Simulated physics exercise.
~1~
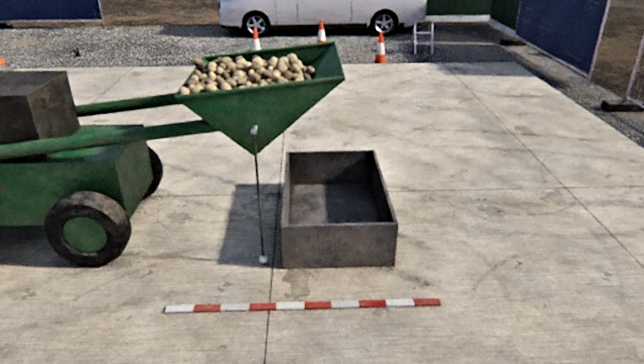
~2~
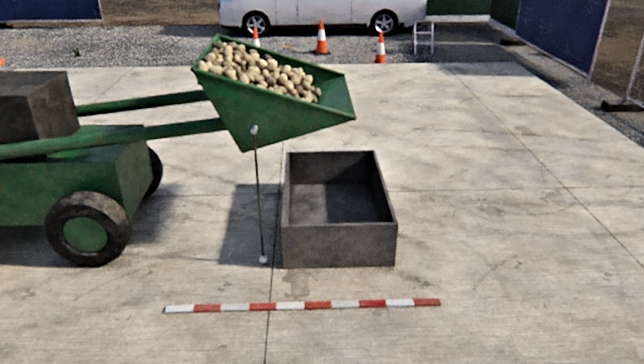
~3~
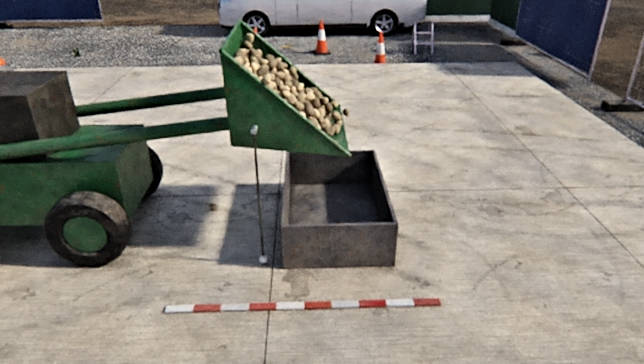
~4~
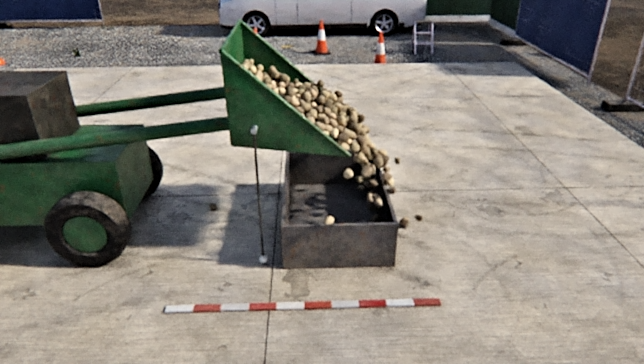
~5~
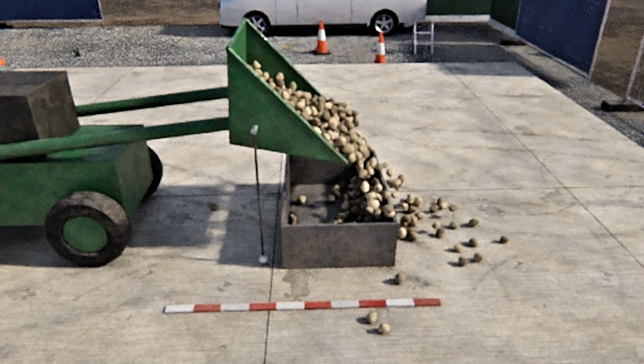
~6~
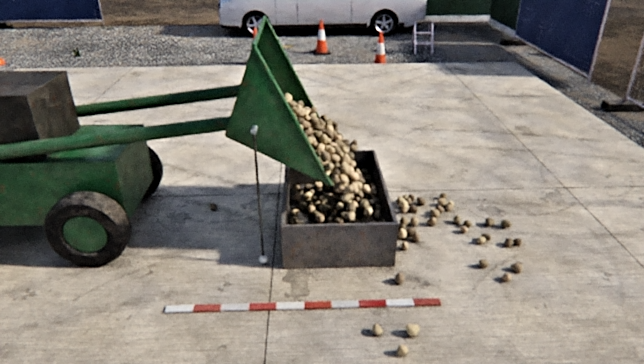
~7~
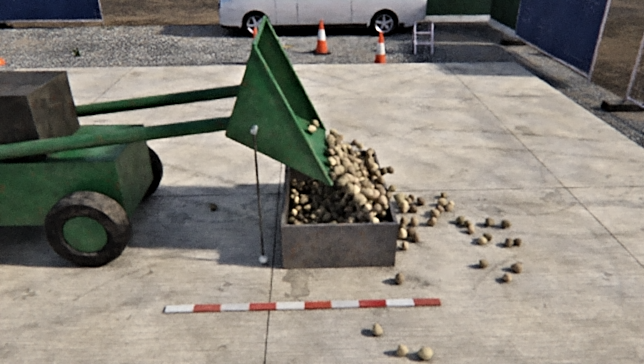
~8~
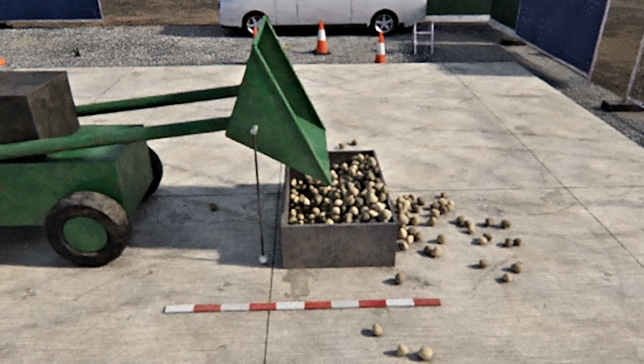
The video shows a green loader tipping its bucket of rounded stones to the right in stages, pouring them into an open dark bin on concrete; some scatter beyond the bin, and finally the bucket hangs steeply tilted beside the heaped bin, most stones inside it.
